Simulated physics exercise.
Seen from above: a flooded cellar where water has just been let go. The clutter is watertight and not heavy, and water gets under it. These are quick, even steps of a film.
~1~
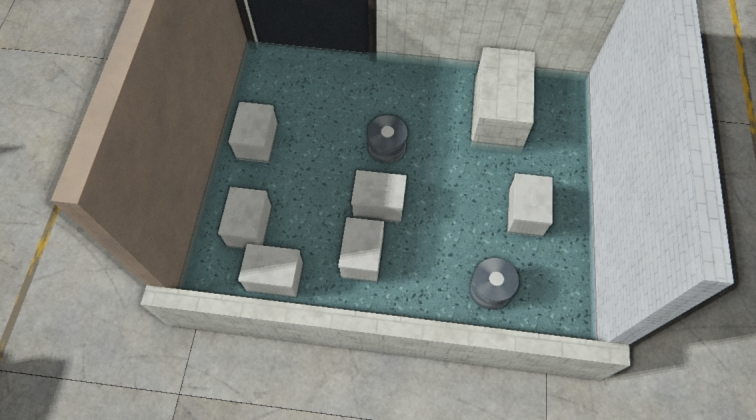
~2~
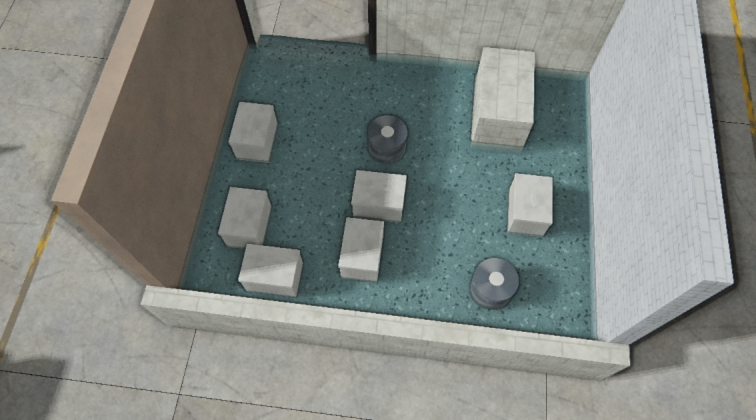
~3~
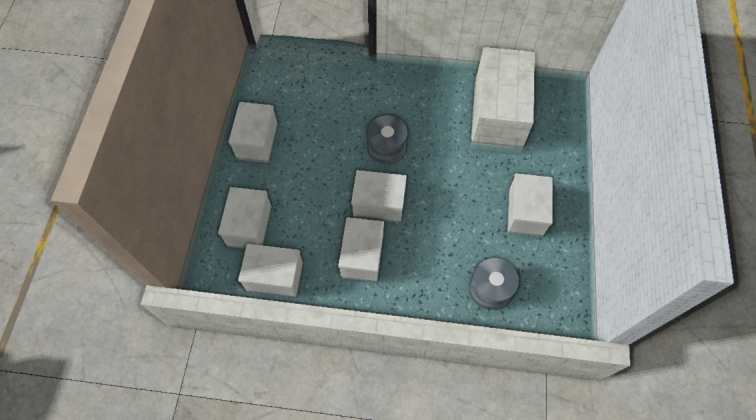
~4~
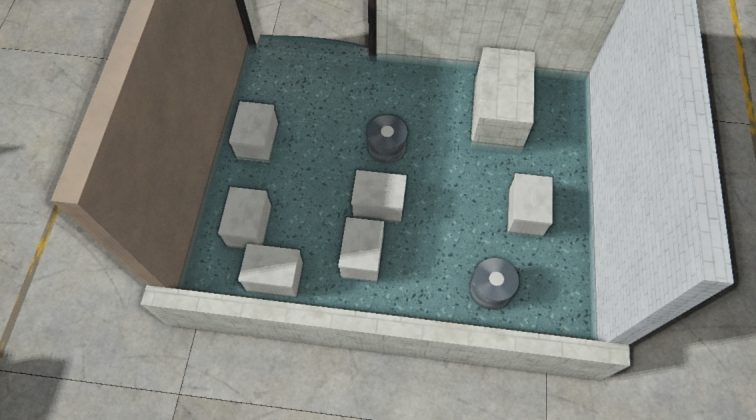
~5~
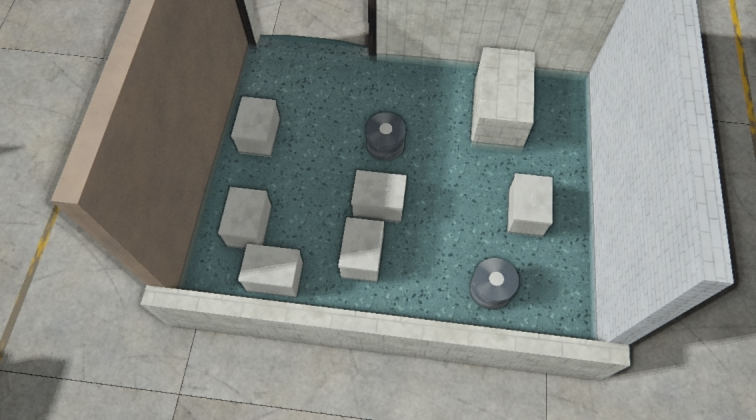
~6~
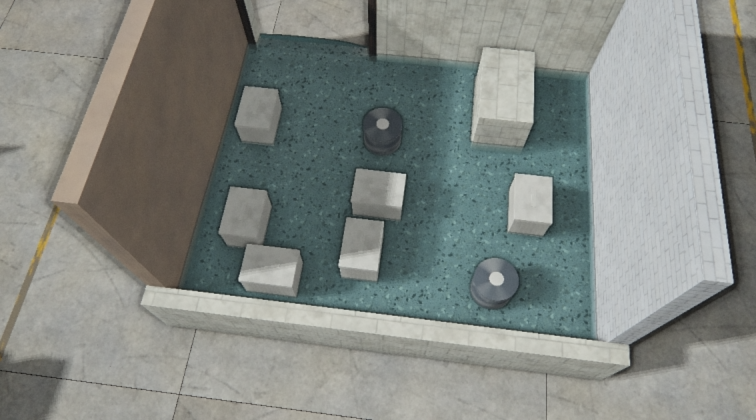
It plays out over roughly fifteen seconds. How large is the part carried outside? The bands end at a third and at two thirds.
That comes to from one to two thirds.
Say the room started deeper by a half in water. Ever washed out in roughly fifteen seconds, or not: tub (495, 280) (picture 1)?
For that one: Stays.
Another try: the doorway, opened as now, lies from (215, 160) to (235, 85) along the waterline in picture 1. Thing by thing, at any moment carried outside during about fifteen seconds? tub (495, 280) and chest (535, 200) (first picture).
In that order: Kept in, kept in.
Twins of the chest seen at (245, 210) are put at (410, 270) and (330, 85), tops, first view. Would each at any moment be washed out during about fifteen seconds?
In that order: Still in, gone.
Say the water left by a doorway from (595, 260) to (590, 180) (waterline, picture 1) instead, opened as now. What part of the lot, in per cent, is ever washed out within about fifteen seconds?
Roughly 60 per cent.
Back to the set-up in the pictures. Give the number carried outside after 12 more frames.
It comes to 2.
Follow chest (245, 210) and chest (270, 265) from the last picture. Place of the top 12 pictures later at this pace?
Close to (241, 134) and (245, 234).
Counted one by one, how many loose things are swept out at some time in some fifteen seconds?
That makes 4.
A moment on, 0 of 8 are out; 8 afloat.
Next, 2 of 8 are out; 6 afloat.
Later, 3 of 8 are out; 5 afloat.
In the end, 4 of 8 are out; 4 afloat.
